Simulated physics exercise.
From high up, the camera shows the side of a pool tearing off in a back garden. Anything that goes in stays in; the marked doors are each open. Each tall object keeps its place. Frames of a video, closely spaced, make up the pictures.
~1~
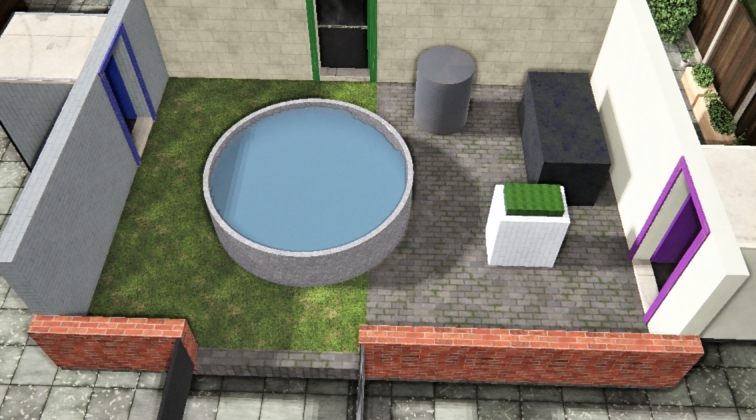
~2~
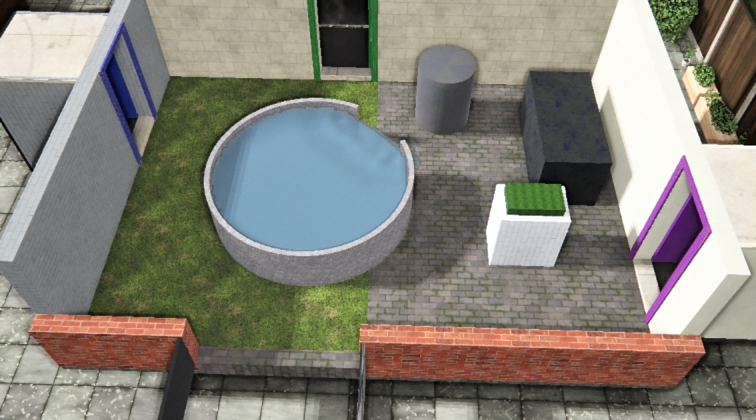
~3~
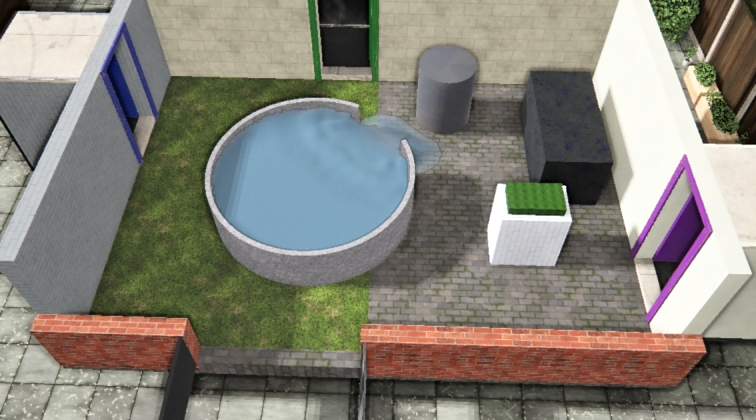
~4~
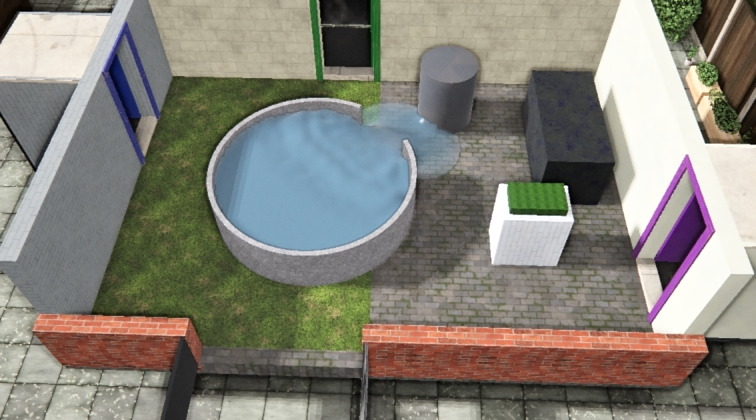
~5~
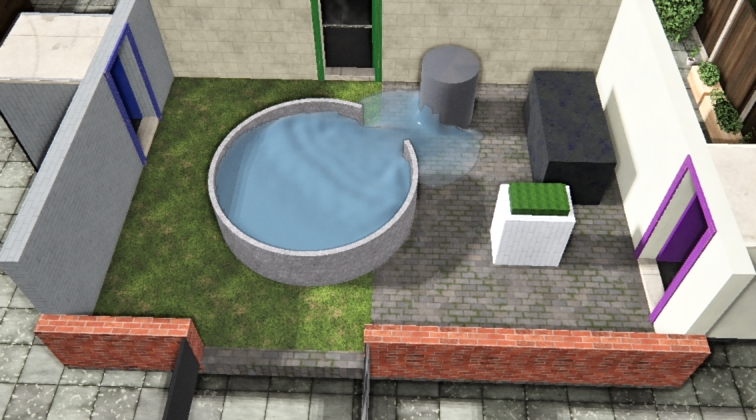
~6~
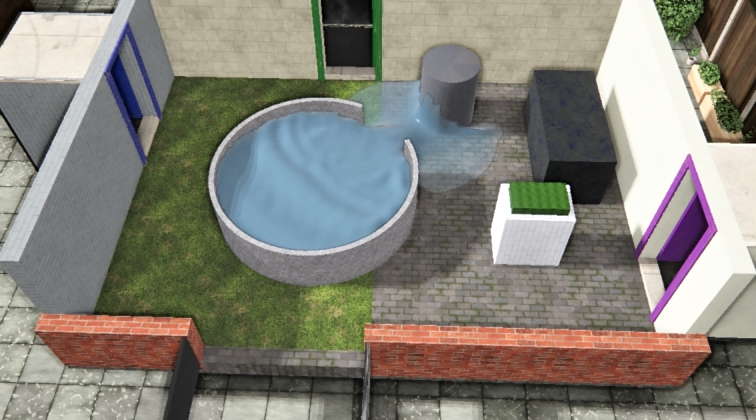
A walled back garden, half grass and half grey paving, is seen from high up. A round grey pool of blue water stands left of centre, with a grey cylinder, a black block and a green-topped white planter to its right, and blue, green and purple doorways around. The pool's far right side opens, and rippling water pours through the gap, spreading over the paving around the cylinder.
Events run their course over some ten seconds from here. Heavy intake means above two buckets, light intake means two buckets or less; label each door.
Labels: Green door: Heavy, blue door: Light, purple door: Heavy.
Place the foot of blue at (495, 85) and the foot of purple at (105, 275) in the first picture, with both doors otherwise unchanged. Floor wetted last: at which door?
That would be the purple door.
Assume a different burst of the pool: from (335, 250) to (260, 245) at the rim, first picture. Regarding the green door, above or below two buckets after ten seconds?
The green one falls short.
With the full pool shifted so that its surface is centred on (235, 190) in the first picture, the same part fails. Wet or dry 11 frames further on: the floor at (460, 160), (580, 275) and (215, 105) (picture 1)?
My reading is hit by the flood first, missed by the flood next and missed by the flood last.
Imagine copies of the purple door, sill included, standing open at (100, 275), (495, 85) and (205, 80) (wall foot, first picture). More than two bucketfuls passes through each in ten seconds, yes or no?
Going door by door: The first remains below the limit, the second runs past the limit, the third runs past the limit.
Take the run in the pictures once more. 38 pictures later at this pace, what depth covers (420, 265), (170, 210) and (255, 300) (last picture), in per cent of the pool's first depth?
About 8, 6 and 0 per cent.
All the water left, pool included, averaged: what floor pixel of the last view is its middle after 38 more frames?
Roughly (387, 175).
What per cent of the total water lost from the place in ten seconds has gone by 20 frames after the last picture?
It comes to around 15 per cent.
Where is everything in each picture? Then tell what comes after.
In the first picture, still water in the round pool at (309, 174).
In the second picture, the front is at a hidden place, out from the gap on the round pool's far side.
In the third picture, water pours out on the round pool's far side and has run to a hidden place.
In the fourth picture, the front is at (454, 136), out from the gap on the round pool's far side.
In the fifth picture, the front is at a hidden place, out from the gap on the round pool's far side.
In the sixth picture, water pours out on the round pool's far side and has run to a hidden place.
A moment on, water covers 20 % of the floor; the green door wet at the sill, nothing in, the blue door not reached, the purple door not reached.
Next, water covers 30 % of the floor; the green door under two buckets in, the blue door not reached, the purple door not reached.
Then, water covers 55 % of the floor; the green door over two buckets in, the blue door not reached, the purple door wet at the sill, nothing in.
Later, water covers 80 % of the floor; the green door over two buckets in, the blue door wet at the sill, nothing in, the purple door under two buckets in.
In the end, water covers 100 % of the floor; the green door far over two buckets in, the blue door wet at the sill, nothing in, the purple door over two buckets in.
